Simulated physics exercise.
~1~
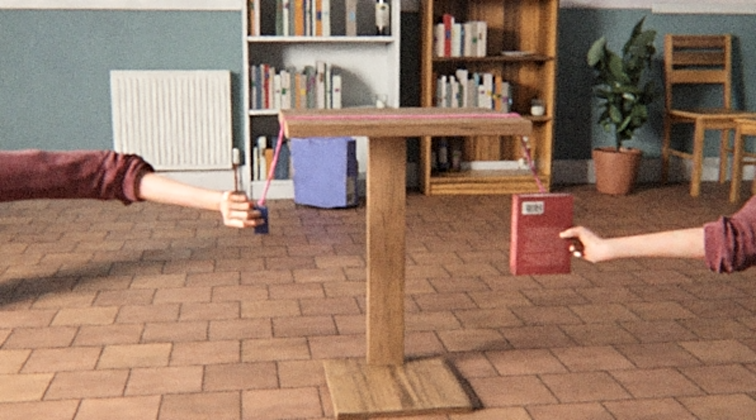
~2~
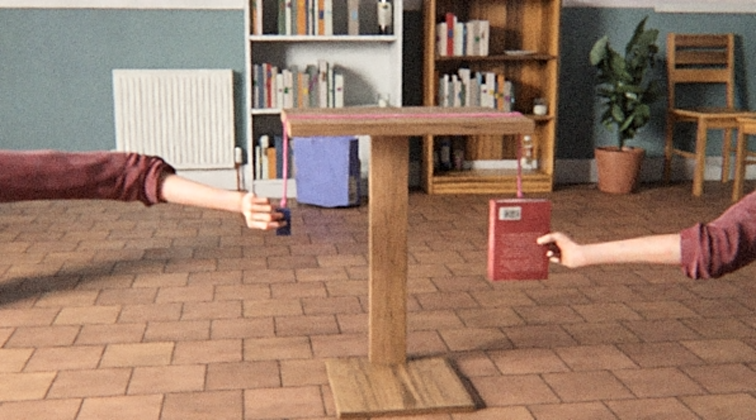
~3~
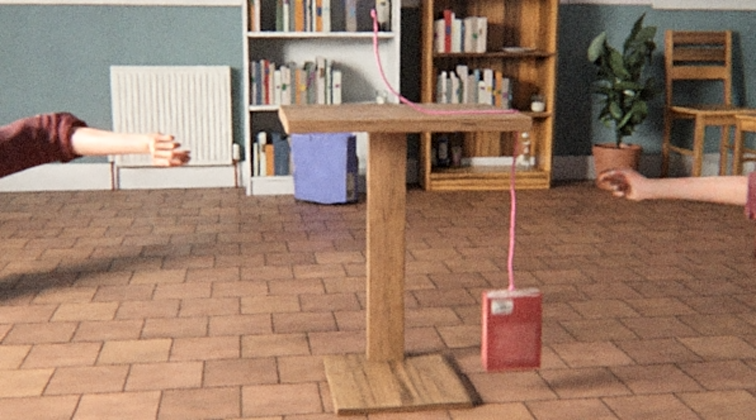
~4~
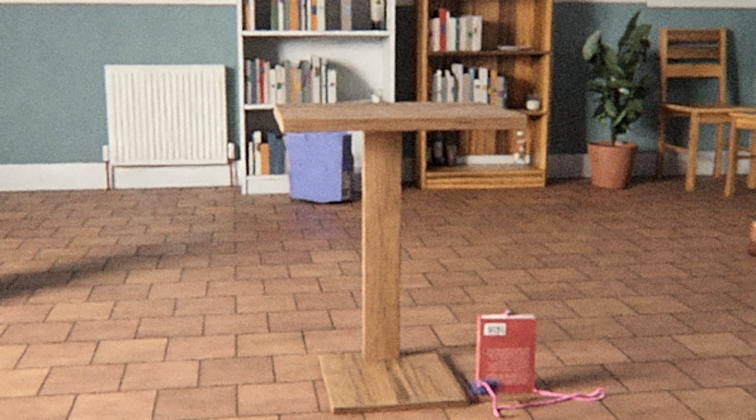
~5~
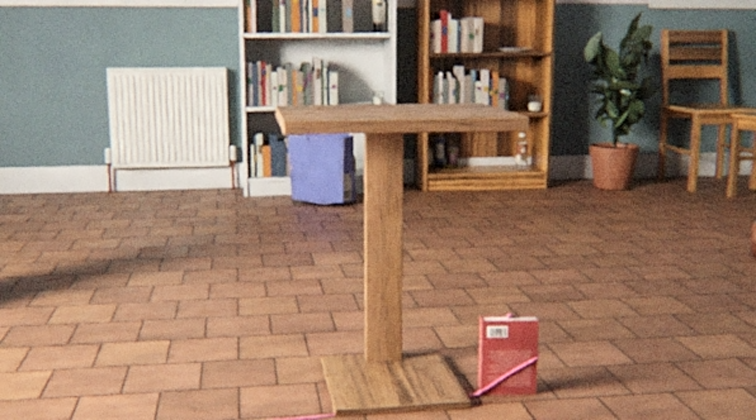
A red book and a small dark blue matchbox hang from opposite ends of a pink shoelace draped over a wooden stand, seen from the front by a slightly swaying camera in a room with brown floor tiles, bookshelves, a white radiator and a potted plant. Two hands in maroon sleeves steady them, matchbox left and book right, bringing both inward. The hands let go and draw back. The book drops on the right, pulling the lace across while its left end whips upward. The book ends upright on the floor, the lace lying beside it and the stand bare.
